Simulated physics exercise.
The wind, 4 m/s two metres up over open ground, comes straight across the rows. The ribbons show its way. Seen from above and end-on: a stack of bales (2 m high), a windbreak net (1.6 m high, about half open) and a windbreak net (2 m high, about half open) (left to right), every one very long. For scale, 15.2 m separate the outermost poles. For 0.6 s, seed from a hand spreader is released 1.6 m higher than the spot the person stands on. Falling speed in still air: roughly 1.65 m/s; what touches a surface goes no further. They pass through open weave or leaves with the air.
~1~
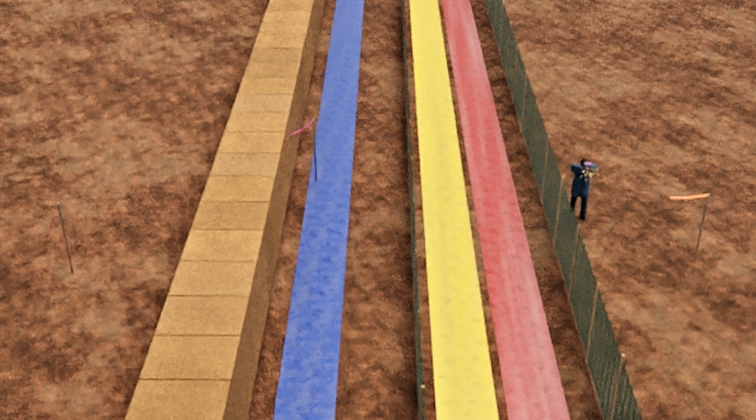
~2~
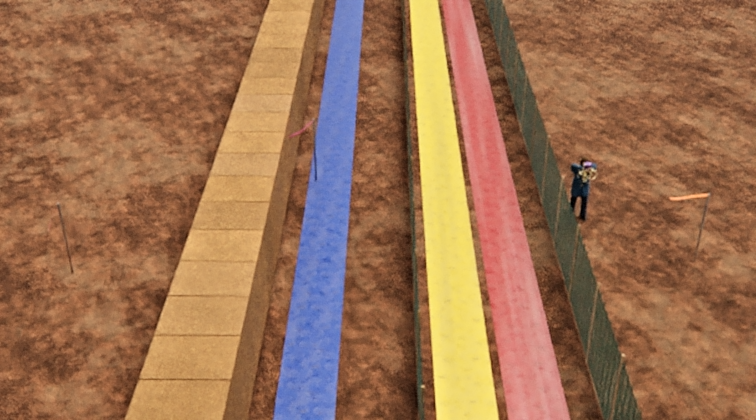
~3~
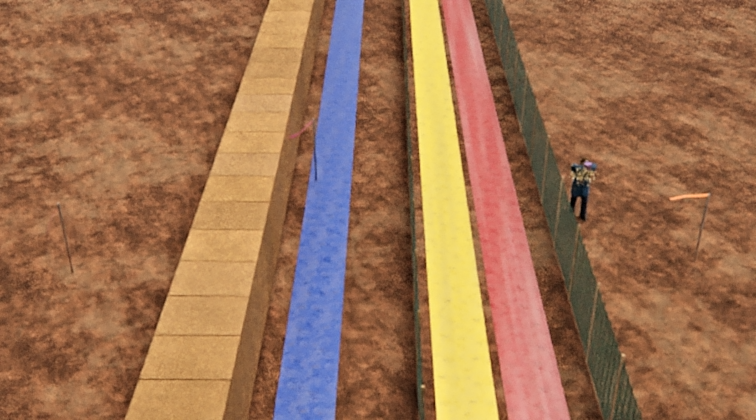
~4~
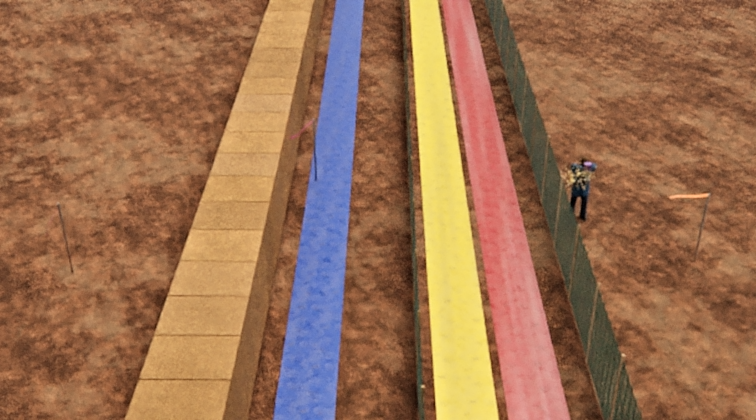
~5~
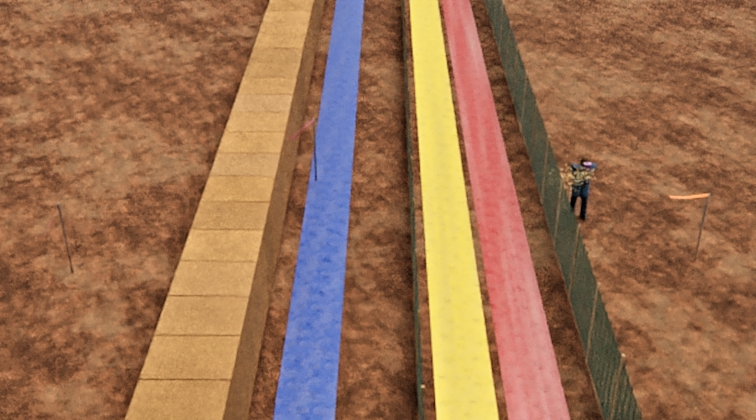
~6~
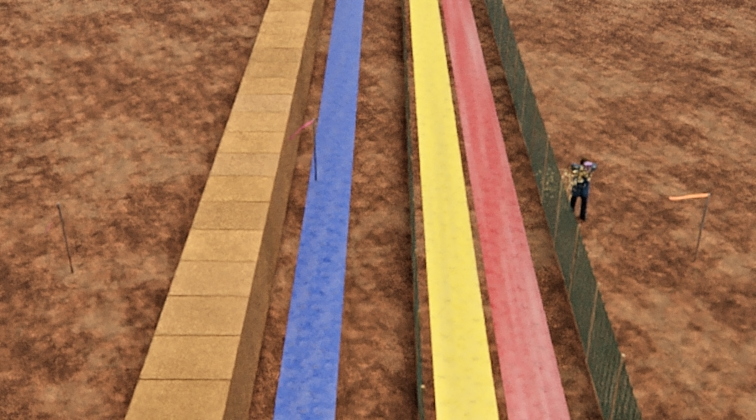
A person standing right of a mesh fence releases a small cloud of seed, which drifts left past blue, yellow and red strips.
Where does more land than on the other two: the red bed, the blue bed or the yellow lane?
The biggest share falls on the red one.
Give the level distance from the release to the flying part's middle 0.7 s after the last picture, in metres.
Roughly 1.5 m.
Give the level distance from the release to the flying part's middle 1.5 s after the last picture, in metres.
About 3.0 m.
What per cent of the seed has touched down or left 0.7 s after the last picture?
Near 25 %.
Then, 0.7 s after the last picture, 73 % is in the air or yet to come; 0 % lies on the blue bed, 15 % on the red bed and 0 % on the yellow lane; the middle of what still flies is 0.7 m above the low ground, near (525, 204).
Then, 1.5 s after the last picture, 19 % is in the air or yet to come; 0 % lies on the blue bed, 52 % on the red bed and 5 % on the yellow lane; the middle of what still flies is 0.5 m above the low ground, near (474, 211).
Then, 3.0 s after the last picture, 1 % is in the air or yet to come; 0 % lies on the blue bed, 55 % on the red bed and 17 % on the yellow lane.
Then, 7.5 s after the last picture, 0 % is in the air or yet to come; 0 % lies on the blue bed, 55 % on the red bed and 17 % on the yellow lane.
Then, 44.5 s after the last picture, 0 % is in the air or yet to come; 0 % lies on the blue bed, 55 % on the red bed and 17 % on the yellow lane.
